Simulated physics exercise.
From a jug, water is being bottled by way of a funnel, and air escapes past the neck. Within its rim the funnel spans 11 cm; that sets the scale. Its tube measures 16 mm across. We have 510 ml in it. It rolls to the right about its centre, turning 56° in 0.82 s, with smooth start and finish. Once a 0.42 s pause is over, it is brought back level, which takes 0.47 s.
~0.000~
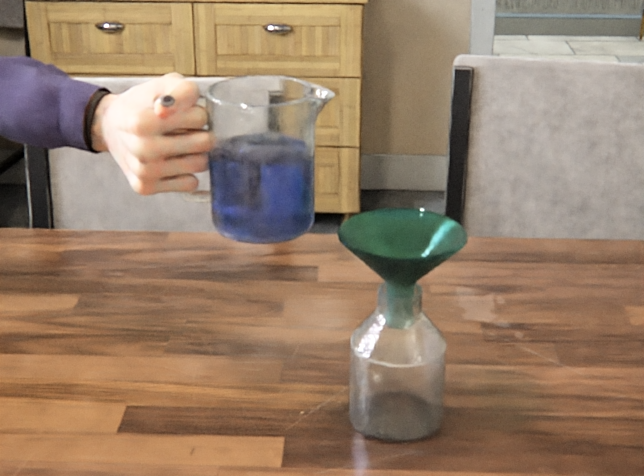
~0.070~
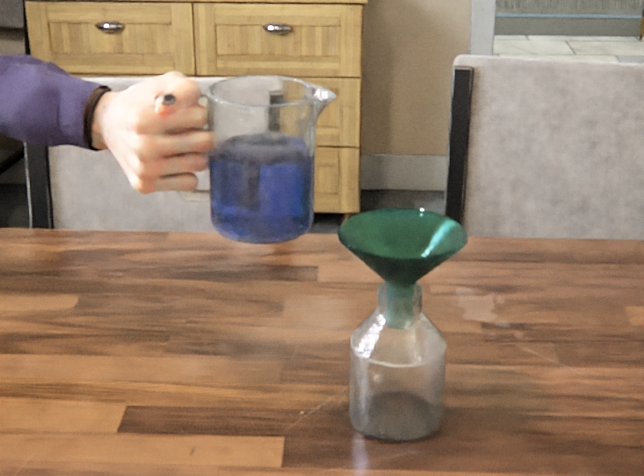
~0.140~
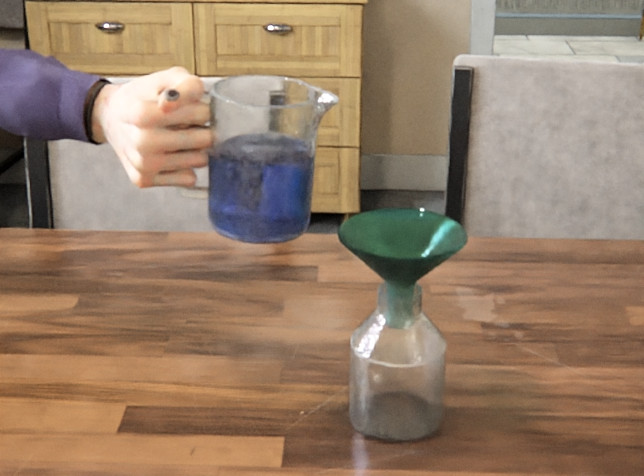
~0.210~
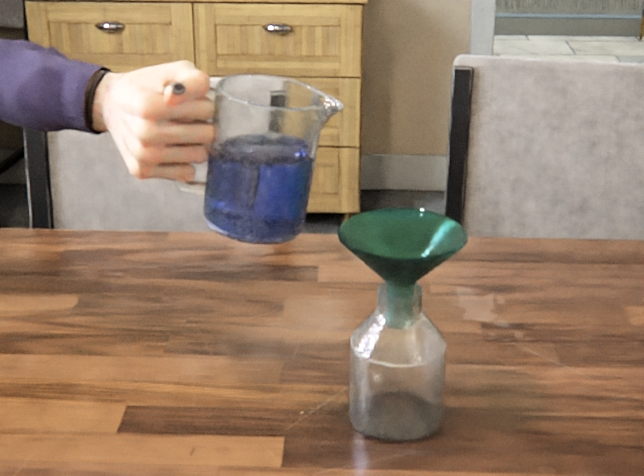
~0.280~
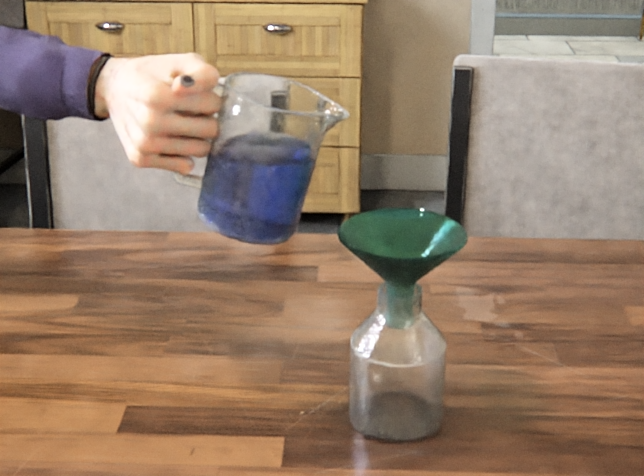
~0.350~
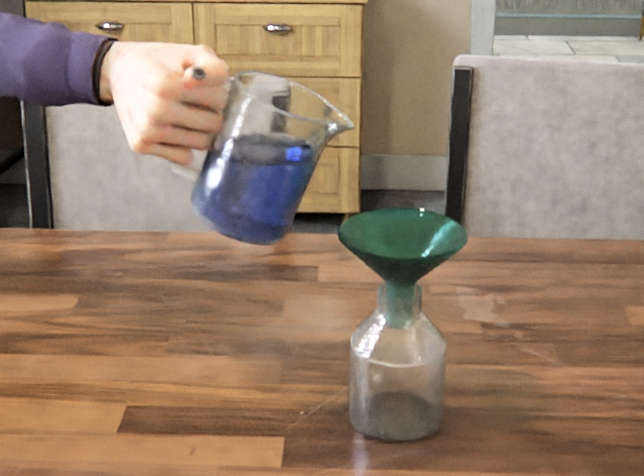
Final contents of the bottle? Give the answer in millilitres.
Close to 80 ml.
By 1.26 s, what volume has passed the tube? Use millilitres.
Roughly 40 ml.
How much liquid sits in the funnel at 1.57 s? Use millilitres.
Reading: Approx. 15 ml.
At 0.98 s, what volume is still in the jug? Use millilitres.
Some 460 ml are still held at that time.
By 0.72 s the tilt is 54° and 0 ml has passed the tube, 0 ml is in the funnel, 505 ml in the jug and 0 ml has missed.
By 0.98 s the tilt is 56° and 15 ml has passed the tube, 15 ml is in the funnel, 465 ml in the jug and 0 ml has missed.
By 1.26 s the tilt is 56° and 40 ml has passed the tube, 25 ml is in the funnel, 435 ml in the jug and 0 ml has missed.
By 1.57 s the tilt is 12° and 65 ml has passed the tube, 15 ml is in the funnel, 425 ml in the jug and 0 ml has missed.
At rest 80 ml has passed the tube, 0 ml is in the funnel, 425 ml in the jug and 0 ml has missed.
